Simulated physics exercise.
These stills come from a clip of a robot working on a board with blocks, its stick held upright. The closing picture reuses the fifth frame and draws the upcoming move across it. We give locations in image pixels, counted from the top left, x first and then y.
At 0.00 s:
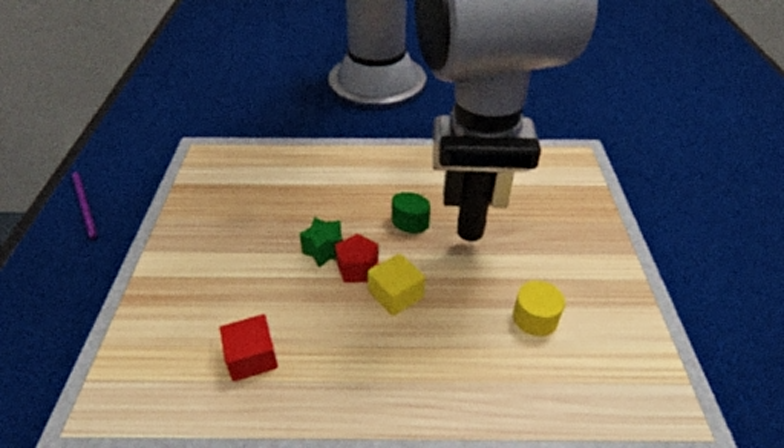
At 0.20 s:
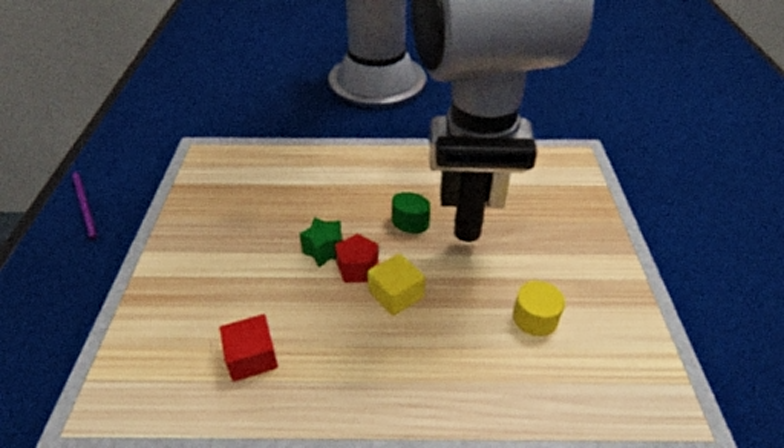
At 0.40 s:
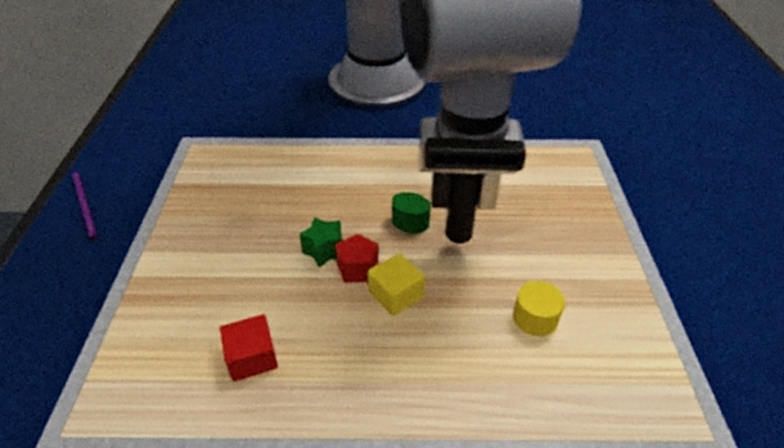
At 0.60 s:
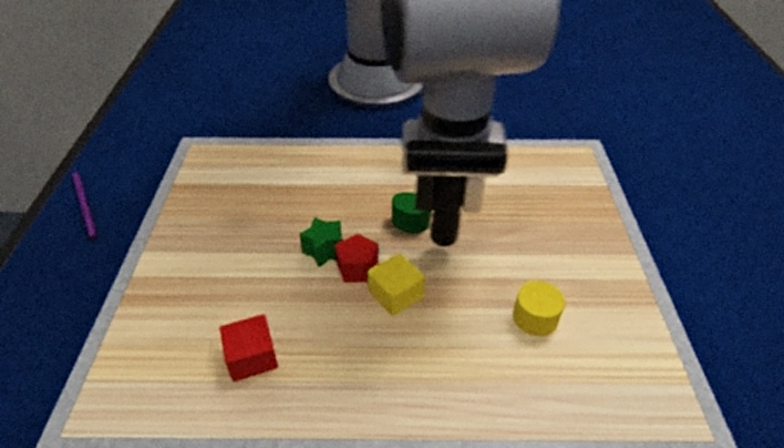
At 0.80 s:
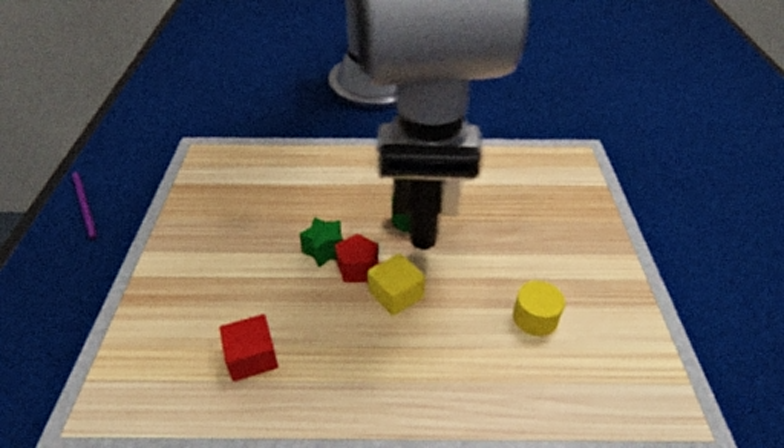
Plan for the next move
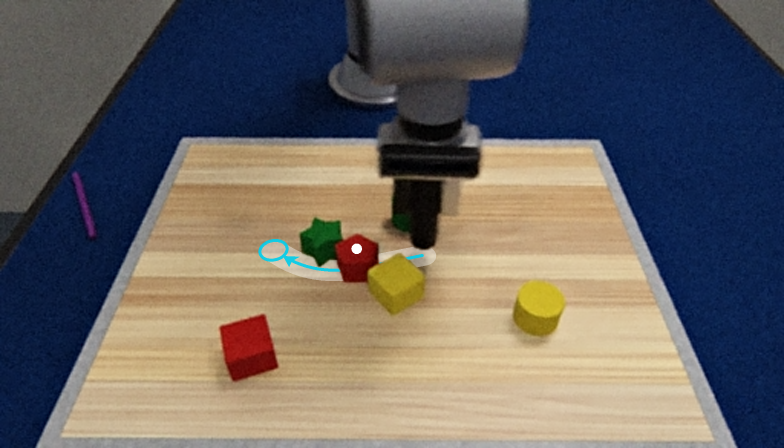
On a wooden board with red, green and yellow blocks, a robot arm holding a black stick slid a short way left, passing in front of the green cylinder while the blocks stayed still.
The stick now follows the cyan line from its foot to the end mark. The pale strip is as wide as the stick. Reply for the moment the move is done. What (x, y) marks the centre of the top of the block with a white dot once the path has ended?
Near (285, 269).
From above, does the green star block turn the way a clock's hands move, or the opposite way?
Viewed from above: Clockwise.
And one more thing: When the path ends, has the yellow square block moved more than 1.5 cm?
Final answer: No.
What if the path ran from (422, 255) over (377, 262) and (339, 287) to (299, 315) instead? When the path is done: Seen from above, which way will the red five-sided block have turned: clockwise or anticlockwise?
Clockwise, from overhead.
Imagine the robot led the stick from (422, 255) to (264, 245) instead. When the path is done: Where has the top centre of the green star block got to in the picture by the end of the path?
It will likely be found at (230, 227).
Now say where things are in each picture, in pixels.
In the first picture, stick's lower end (470, 233); green star block (322, 231); red five-sided block (357, 249); yellow square block (396, 274).
In the second picture, stick (467, 234); blocks still.
In the third picture, stick (459, 235); blocks still.
In the fourth picture, stick (444, 238); blocks still.
In the fifth picture, stick (423, 241); green star block (322, 231); red five-sided block (357, 249); yellow square block (396, 274).
Drawn move, from (422, 255) over (371, 266) and (317, 269) to (274, 250); the dot is on the red five-sided block.
What follows on the original path. One third of the way, stick (370, 252); green star block (314, 229), turned 15° clockwise; red five-sided block (335, 255).
Two thirds of the way, stick (315, 254); green star block (304, 226), turned 60° clockwise; red five-sided block (290, 269), turned 60° anticlockwise.
At the end, stick (270, 236); green star block (292, 215), turned 140° clockwise; red five-sided block (285, 269), turned 80° anticlockwise; yellow square block still.
